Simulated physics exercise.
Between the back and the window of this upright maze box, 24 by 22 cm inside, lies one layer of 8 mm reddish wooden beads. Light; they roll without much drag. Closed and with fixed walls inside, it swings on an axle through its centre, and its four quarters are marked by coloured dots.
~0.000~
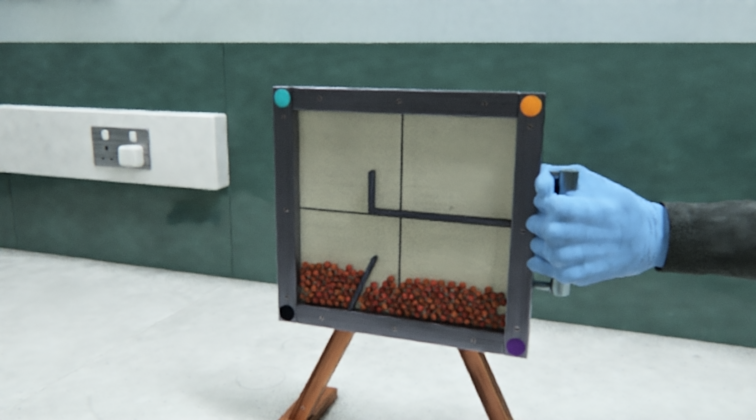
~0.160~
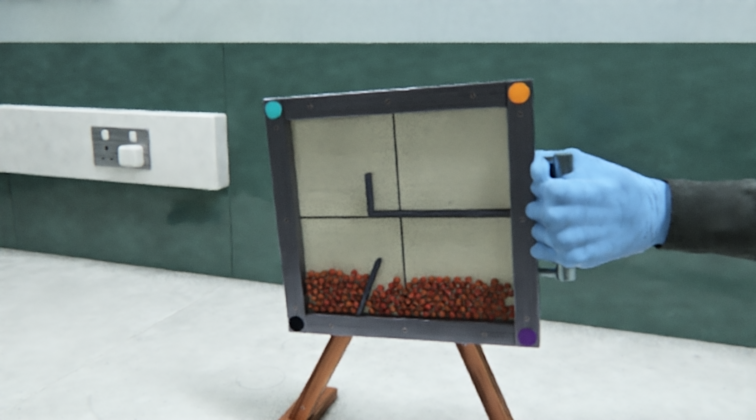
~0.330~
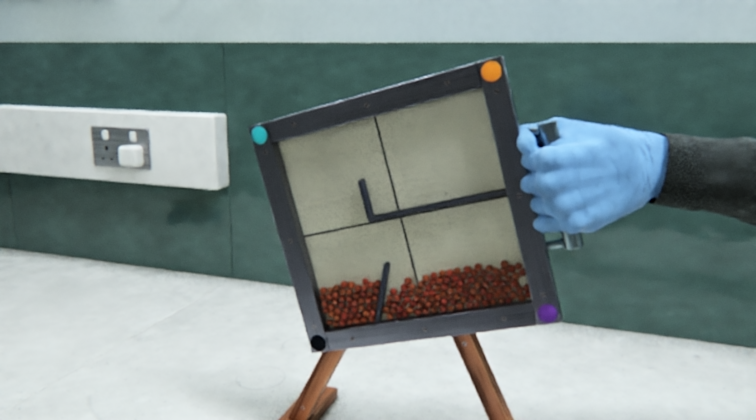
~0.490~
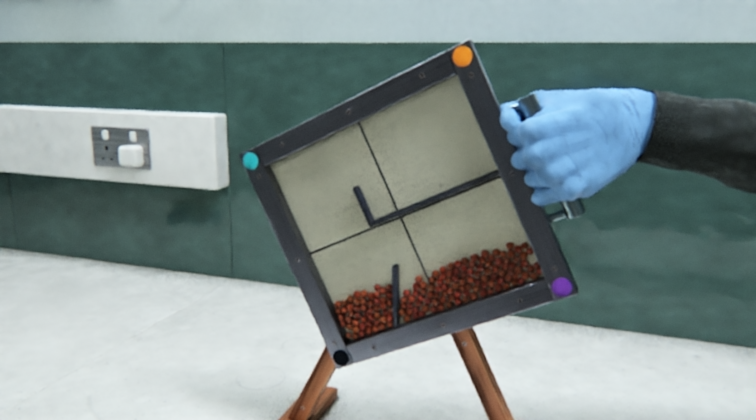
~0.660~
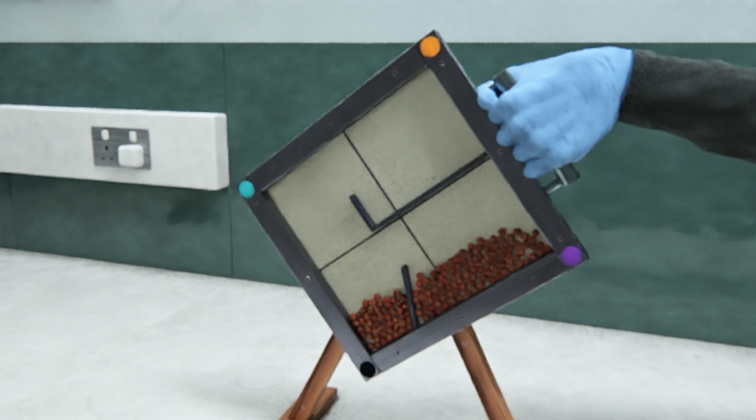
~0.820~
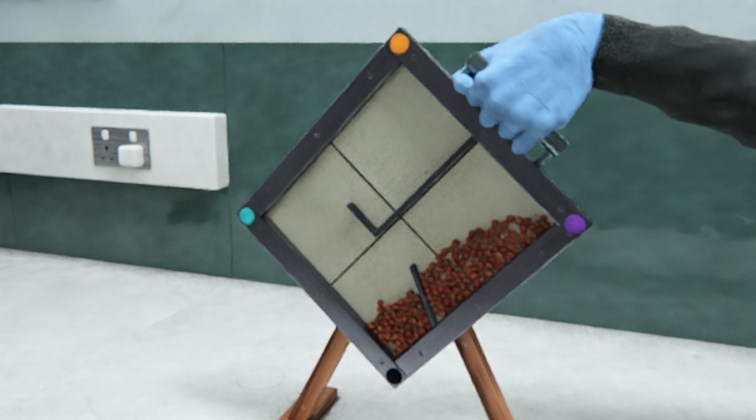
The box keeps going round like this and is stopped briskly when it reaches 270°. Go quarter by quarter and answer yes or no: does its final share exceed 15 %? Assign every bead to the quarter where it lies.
Orange quarter - yes; black quarter - no; turquoise quarter - no; purple quarter - no.
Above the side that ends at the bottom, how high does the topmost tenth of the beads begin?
Roughly 9 cm.
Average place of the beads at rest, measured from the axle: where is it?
Offset from axle: Approx. 6 cm right, 7 cm below.
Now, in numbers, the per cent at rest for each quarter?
Final shares in per cent - orange quarter: 95, black quarter: 0, turquoise quarter: 0, purple quarter: 0.
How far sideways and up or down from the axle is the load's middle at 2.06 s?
The middle sits some 5 centimetres right and 6 centimetres below the axle.
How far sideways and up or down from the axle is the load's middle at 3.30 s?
5 cm right, 7 cm below.
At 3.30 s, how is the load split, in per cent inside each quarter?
Orange quarter: 40; black quarter: 0; turquoise quarter: 60; purple quarter: 0.
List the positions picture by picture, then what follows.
Level, about 160 beads; beads centred (398, 296); top one (327, 265); orange (531, 106), black (287, 313), turquoise (282, 98), purple (516, 347), in the first picture.
Turned 5° anticlockwise; beads centred (405, 296); top one (495, 282), in the second picture.
Turned 16° anticlockwise; beads centred (420, 295); top one (505, 264), in the third picture.
Turned 26° anticlockwise; beads centred (432, 292); top one (525, 246), in the fourth picture.
Turned 37° anticlockwise; beads centred (441, 288); top one (535, 233), in the fifth picture.
Turned 47° anticlockwise; beads centred (449, 283); top one (543, 219); orange (399, 44), black (394, 376), turquoise (247, 216), purple (575, 225); walls (476, 135) to (351, 206) (hooked), (436, 327) to (413, 267), in the sixth picture.
After 2.06 s it has turned 125°, the beads' middle is 5 cm right of and 6 cm below the axle; by quarter, black 50 %, turquoise 45 %.
After 3.30 s it has turned 203°, the beads' middle is 5 cm right of and 7 cm below the axle; by quarter, orange 40 %, turquoise 60 %.
Settled by 5.0 s, orange 95 %, black 0 %, turquoise 0 %, purple 0 %.
